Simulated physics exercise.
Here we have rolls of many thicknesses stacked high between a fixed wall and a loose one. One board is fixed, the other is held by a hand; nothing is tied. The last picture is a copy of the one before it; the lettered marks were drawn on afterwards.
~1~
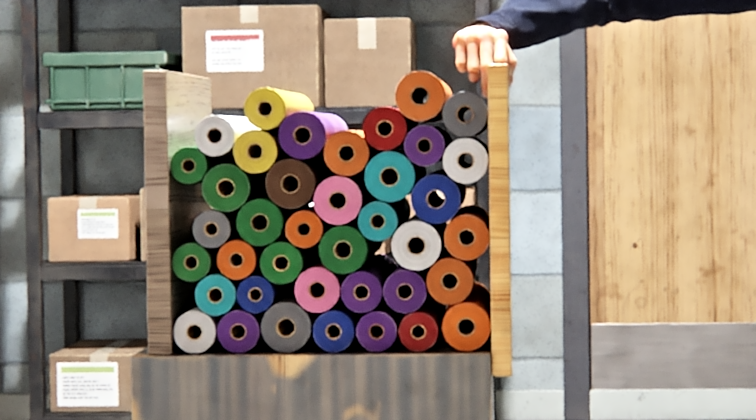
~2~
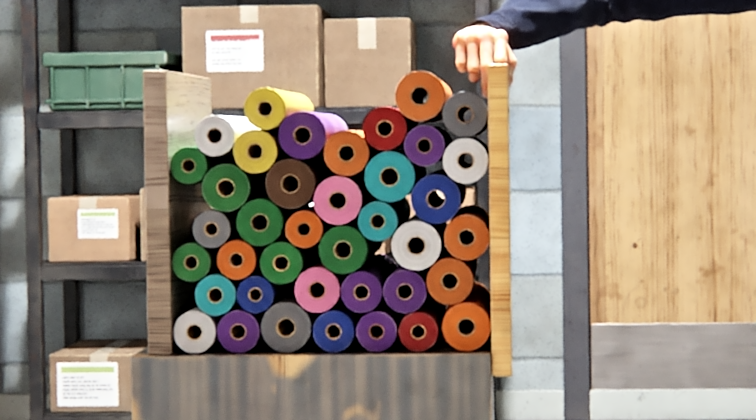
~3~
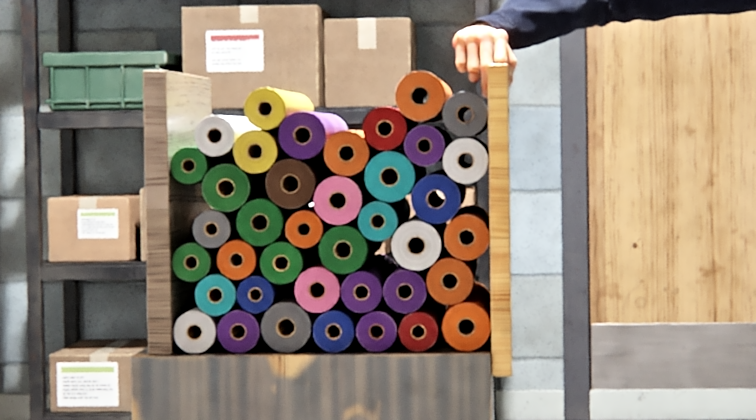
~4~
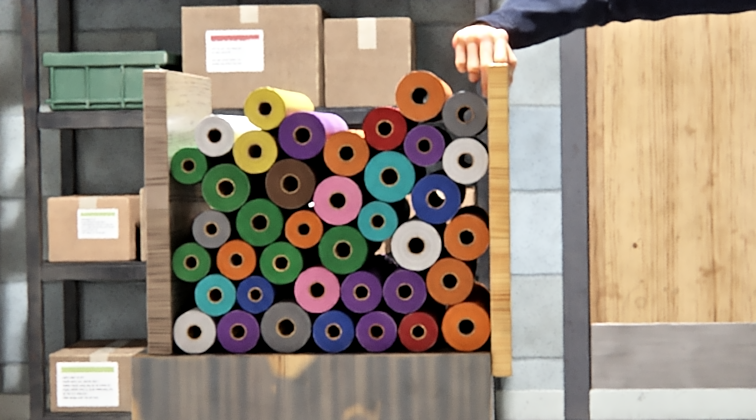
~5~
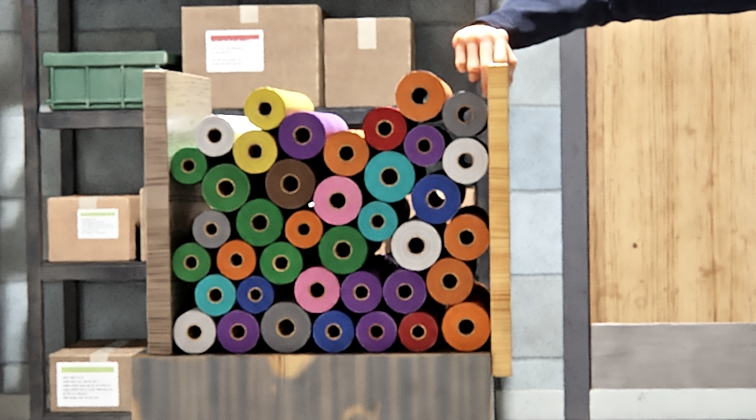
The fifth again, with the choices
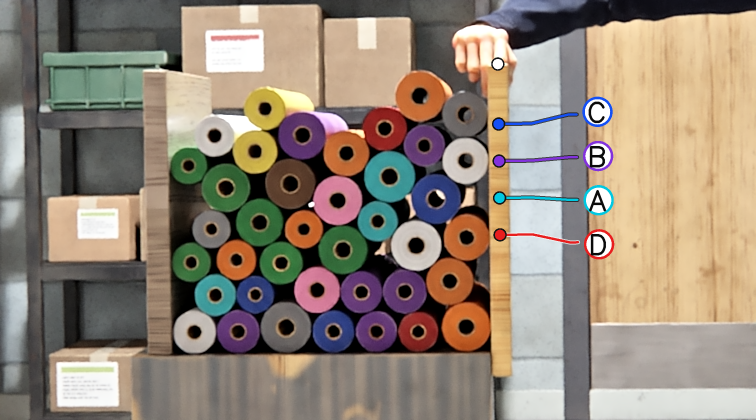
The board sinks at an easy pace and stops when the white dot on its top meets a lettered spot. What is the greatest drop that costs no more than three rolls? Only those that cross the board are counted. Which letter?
Stop at A.
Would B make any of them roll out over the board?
No.
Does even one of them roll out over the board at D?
At D: Yes.
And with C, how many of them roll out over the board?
With C, none.
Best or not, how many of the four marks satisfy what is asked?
Three of them.
On the marked copy, A at (499, 198); B at (499, 161); C at (498, 124); D at (500, 235); the white dot at (498, 64).
Following A. Soon after the start, top of the board (489, 128).
Later, top of the board (490, 197).
In the end, top of the board (490, 198), one out over the board.
As for the rest, B none out over the board; C none out over the board; D more than three out over the board.
